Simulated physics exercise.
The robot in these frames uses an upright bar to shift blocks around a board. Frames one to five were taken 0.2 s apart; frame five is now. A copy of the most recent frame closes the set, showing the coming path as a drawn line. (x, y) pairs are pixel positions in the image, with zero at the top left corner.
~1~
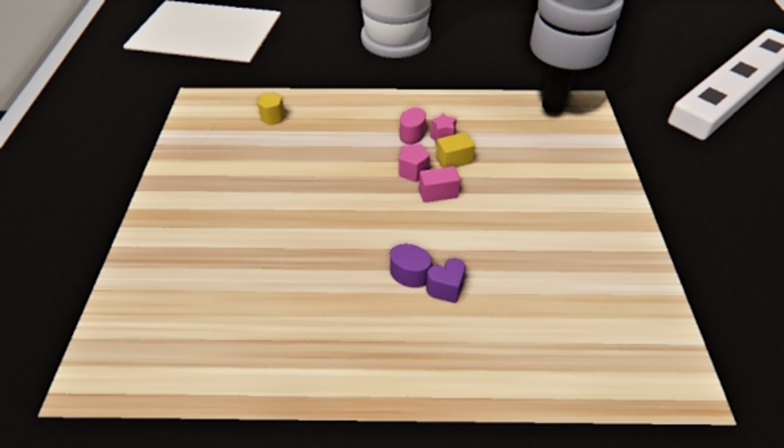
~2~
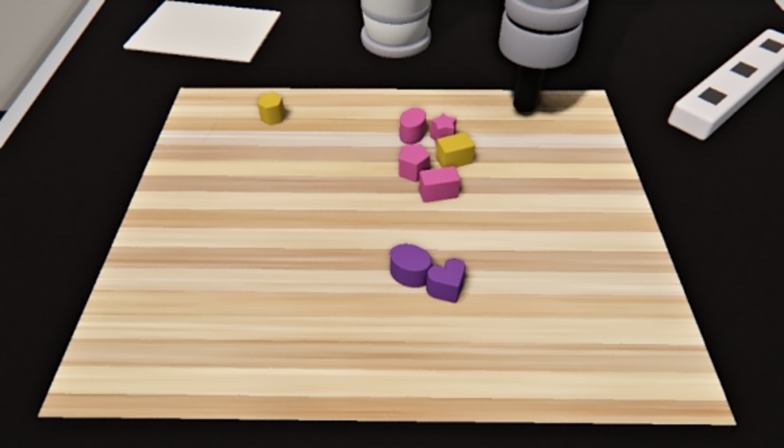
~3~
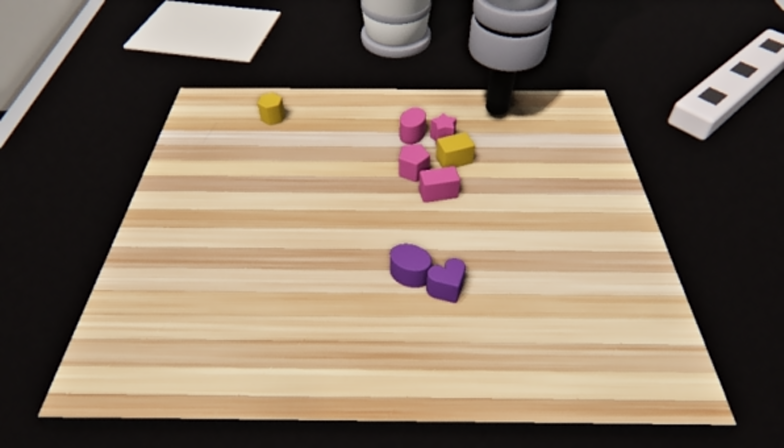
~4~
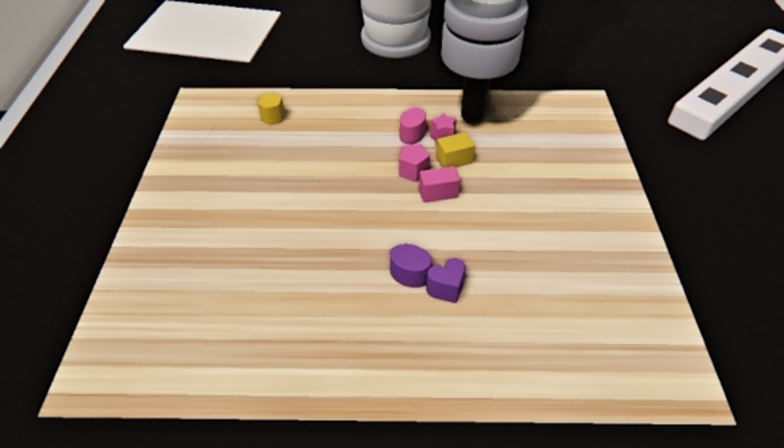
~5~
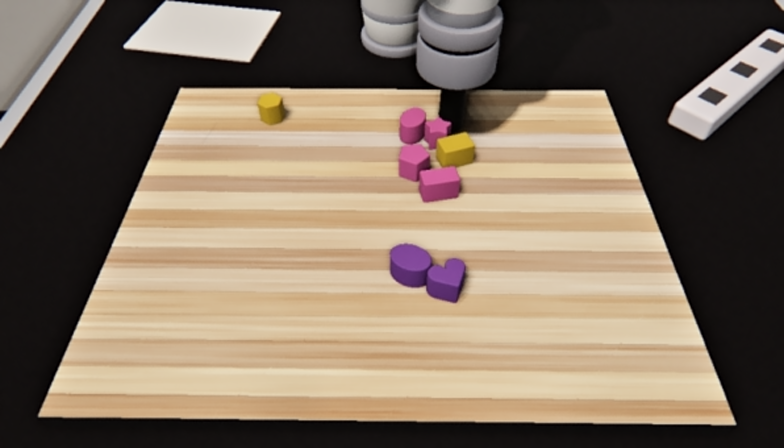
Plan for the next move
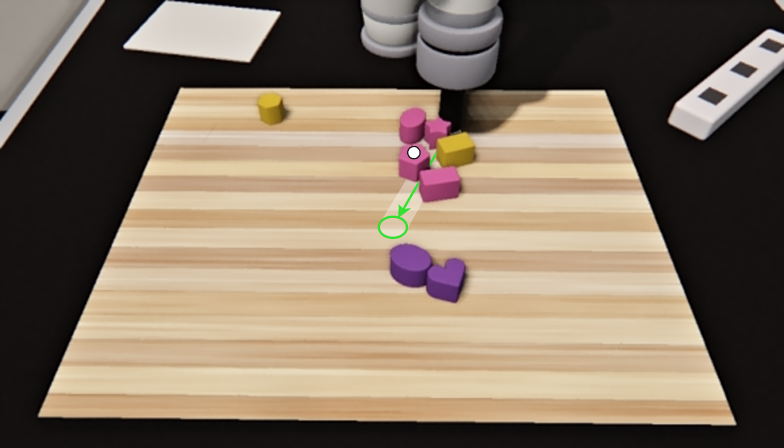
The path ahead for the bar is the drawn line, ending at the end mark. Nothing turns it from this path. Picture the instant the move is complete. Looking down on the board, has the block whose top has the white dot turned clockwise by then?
Going by the path, no.
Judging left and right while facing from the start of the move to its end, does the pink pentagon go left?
I'd say no.
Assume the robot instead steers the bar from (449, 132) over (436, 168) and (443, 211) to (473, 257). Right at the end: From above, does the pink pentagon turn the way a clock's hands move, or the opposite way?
The pink pentagon rotates counterclockwise.
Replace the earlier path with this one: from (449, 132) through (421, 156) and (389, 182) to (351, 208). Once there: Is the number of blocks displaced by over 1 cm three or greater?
I'd say no.
The line goes in a line from (449, 132) to (393, 227); the dot is on the pink pentagon.
What follows on the original path. One third of the way, bar at (432, 155); pink pentagon at (401, 163), turned 20° anticlockwise; pink star-shaped block at (411, 146), turned 35° clockwise; yellow oblong at (457, 148), turned 40° anticlockwise.
Two thirds of the way, bar at (413, 186); pink pentagon at (386, 171), turned 30° anticlockwise; pink star-shaped block at (402, 151), turned 85° clockwise; pink oblong at (439, 180), turned 35° anticlockwise; yellow oblong at (458, 148), turned 45° anticlockwise.
At the end, bar at (393, 221); pink oval unmoved; pink pentagon at (385, 171), turned 25° anticlockwise; pink star-shaped block at (402, 151), turned 85° clockwise; pink oblong at (440, 181), turned 45° anticlockwise; yellow oblong at (458, 148), turned 45° anticlockwise.
